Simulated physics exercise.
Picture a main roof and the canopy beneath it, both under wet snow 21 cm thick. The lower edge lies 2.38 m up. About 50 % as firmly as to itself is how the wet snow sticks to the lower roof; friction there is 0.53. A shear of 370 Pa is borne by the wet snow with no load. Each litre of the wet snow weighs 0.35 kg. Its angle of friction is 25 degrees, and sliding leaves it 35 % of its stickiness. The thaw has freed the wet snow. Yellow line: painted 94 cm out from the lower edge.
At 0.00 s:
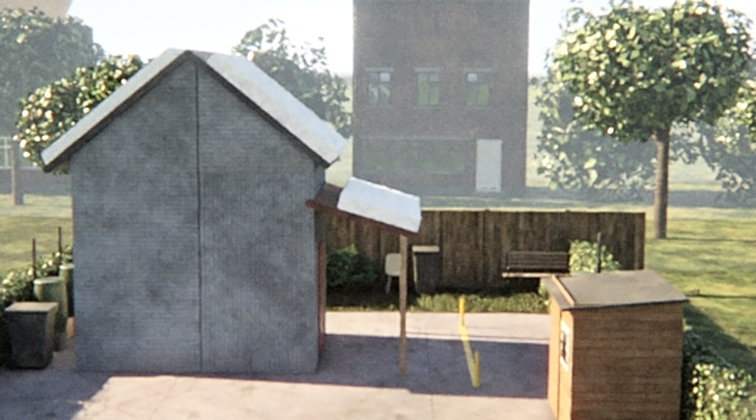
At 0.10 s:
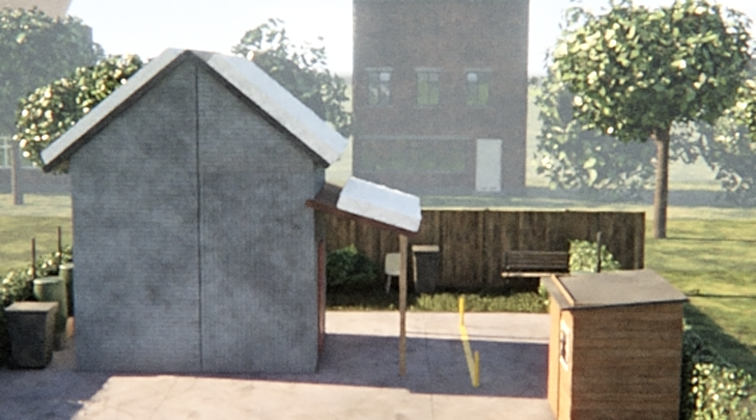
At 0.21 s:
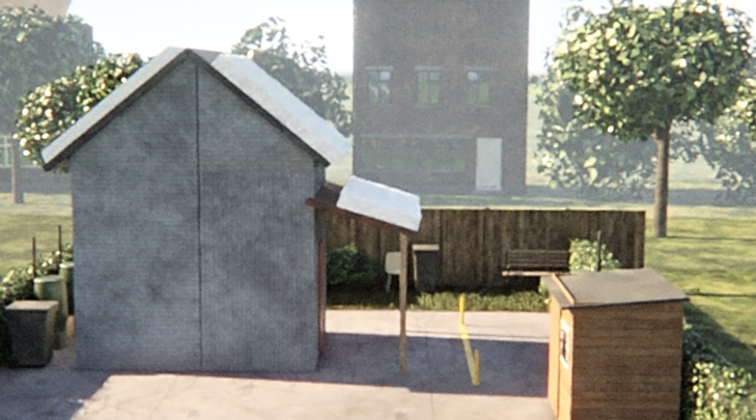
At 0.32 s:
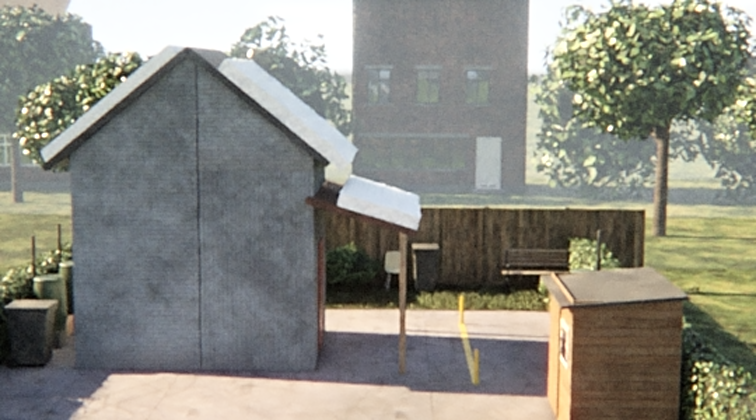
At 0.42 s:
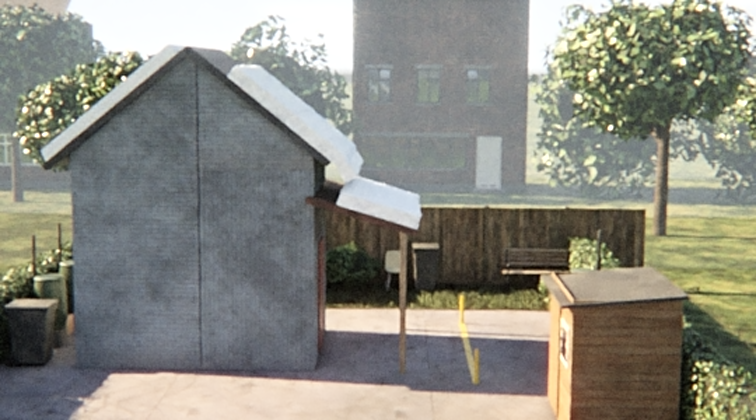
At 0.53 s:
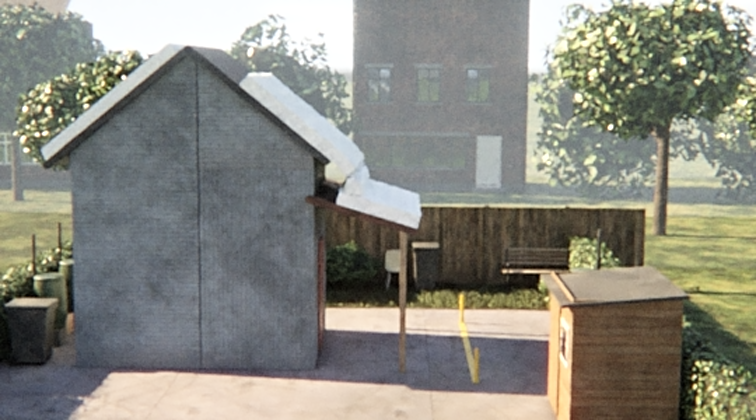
At the start, thick white snow covers the right slope of a grey brick building's roof and the small canopy below it. The upper snow slides slowly down to the right, baring the roof near the ridge, then cracks near its lower end as it pushes over the canopy's snow.
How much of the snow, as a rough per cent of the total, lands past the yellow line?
The snow past the yellow line makes up roughly 52 percent of the total.
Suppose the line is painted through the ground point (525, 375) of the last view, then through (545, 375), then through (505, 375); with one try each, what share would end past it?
Respectively 30, 25 and 40 percent would end past it.
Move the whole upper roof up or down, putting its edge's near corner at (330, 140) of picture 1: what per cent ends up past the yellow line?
60 per cent or so.
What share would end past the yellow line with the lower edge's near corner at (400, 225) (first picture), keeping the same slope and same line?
Estimate: Approx. 60 %.
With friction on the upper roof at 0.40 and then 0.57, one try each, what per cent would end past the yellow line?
40 %, then 20 %.
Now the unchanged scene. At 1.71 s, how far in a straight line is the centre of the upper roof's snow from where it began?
4.2 m.
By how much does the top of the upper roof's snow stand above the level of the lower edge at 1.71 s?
0.6 m, roughly.
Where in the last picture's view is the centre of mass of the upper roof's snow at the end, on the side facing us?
The middle sits at about (508, 337).
By 1.07 s, none is below the lower edge and 0 % is past the line.
By 1.71 s, 57 % is below the lower edge and 36 % is past the line.
By 2.36 s, 69 % is below the lower edge and 52 % is past the line.
By 3.00 s, 69 % is below the lower edge and 52 % is past the line.
By 3.30 s, at the end, 69 % is below the lower edge and 52 % is past the line.
